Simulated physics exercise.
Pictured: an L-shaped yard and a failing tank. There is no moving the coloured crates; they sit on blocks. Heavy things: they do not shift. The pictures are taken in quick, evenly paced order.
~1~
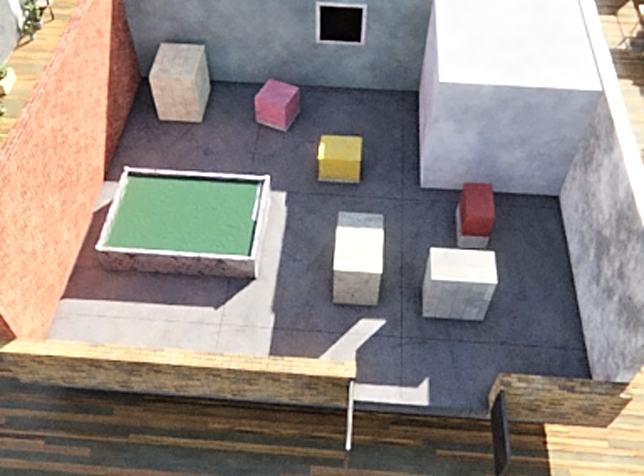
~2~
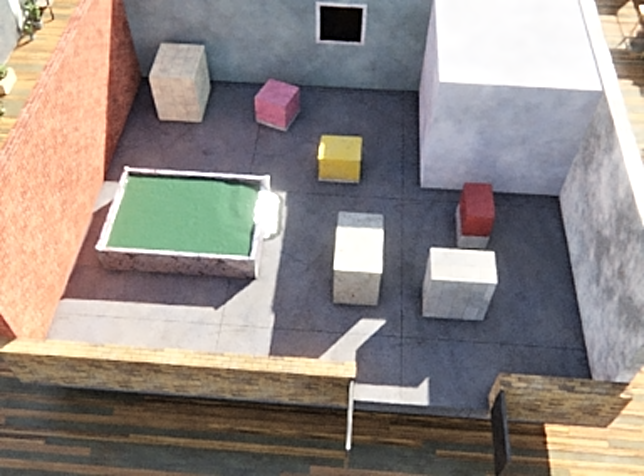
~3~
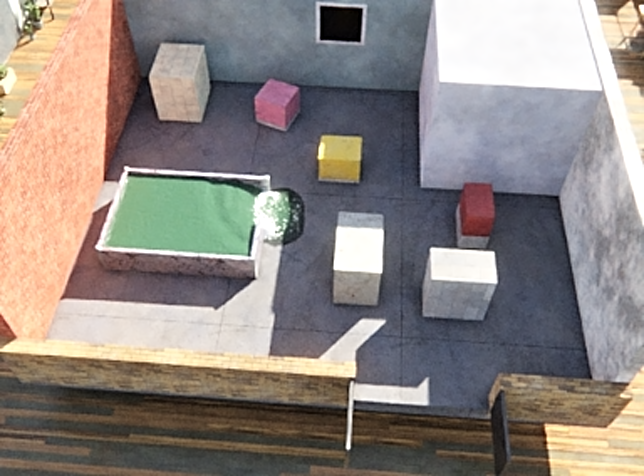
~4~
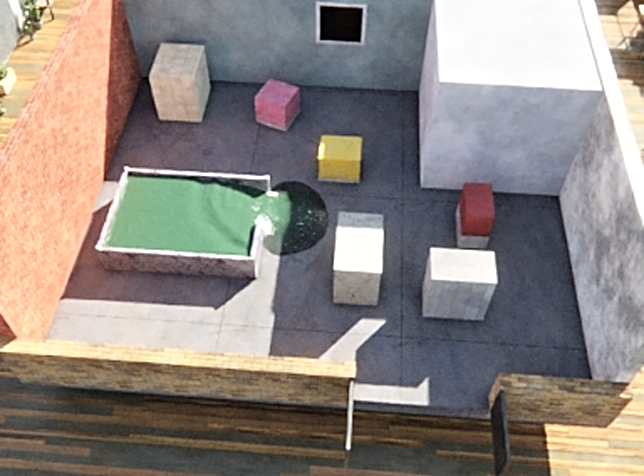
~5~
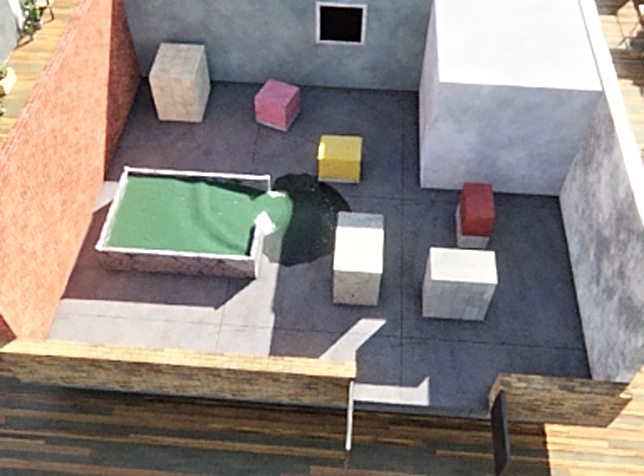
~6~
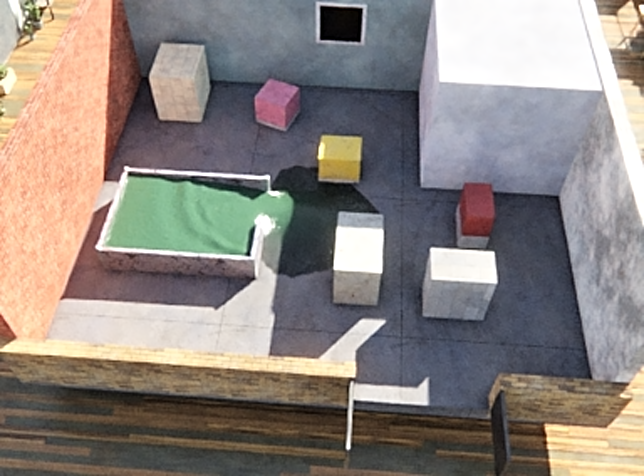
A raised tank of green water sat still in a walled yard among coloured and pale crates, then water burst from its right side and spread rightward across the grey floor in a dark patch.
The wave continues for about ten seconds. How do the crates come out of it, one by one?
At the end, pink crate: Kept safe; red crate: Kept safe; yellow crate: Reached by water.
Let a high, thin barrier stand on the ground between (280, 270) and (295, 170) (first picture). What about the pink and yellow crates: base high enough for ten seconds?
Well, the pink crate is inundated and the yellow crate stays untouched then.
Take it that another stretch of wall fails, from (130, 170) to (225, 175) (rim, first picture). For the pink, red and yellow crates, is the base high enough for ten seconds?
Here goes: Pink crate - hit; red crate - left alone; yellow crate - hit.
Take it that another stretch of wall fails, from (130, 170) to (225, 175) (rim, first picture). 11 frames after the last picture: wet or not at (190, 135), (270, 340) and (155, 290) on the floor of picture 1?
So it's liquid at the first, nothing at the second and nothing at the third.
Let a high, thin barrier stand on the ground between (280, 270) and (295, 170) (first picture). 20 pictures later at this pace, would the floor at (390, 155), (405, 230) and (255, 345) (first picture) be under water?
First unwetted, then unwetted, then inundated.
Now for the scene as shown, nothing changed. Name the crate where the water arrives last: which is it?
Note: The pink-painted one.
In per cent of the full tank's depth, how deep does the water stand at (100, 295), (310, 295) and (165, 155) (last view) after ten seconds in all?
Approx. values, in order: 2 %, 2 %, 2 %.
A moment on, water covers 15 % of the floor; the pink crate not reached, the red crate water round its plinth, the yellow crate water round its plinth.
Next, water covers 25 % of the floor; the pink crate water round its plinth, the red crate water round its plinth, the yellow crate water round its plinth.
Then, water covers 35 % of the floor; the pink crate water round its plinth, the red crate water round its plinth, the yellow crate water round its plinth.
Later, water covers 55 % of the floor; the pink crate water round its plinth, the red crate water round its plinth, the yellow crate water round its plinth.
In the end, water covers 75 % of the floor; the pink crate stayed above the water, the red crate stayed above the water, the yellow crate was topped.
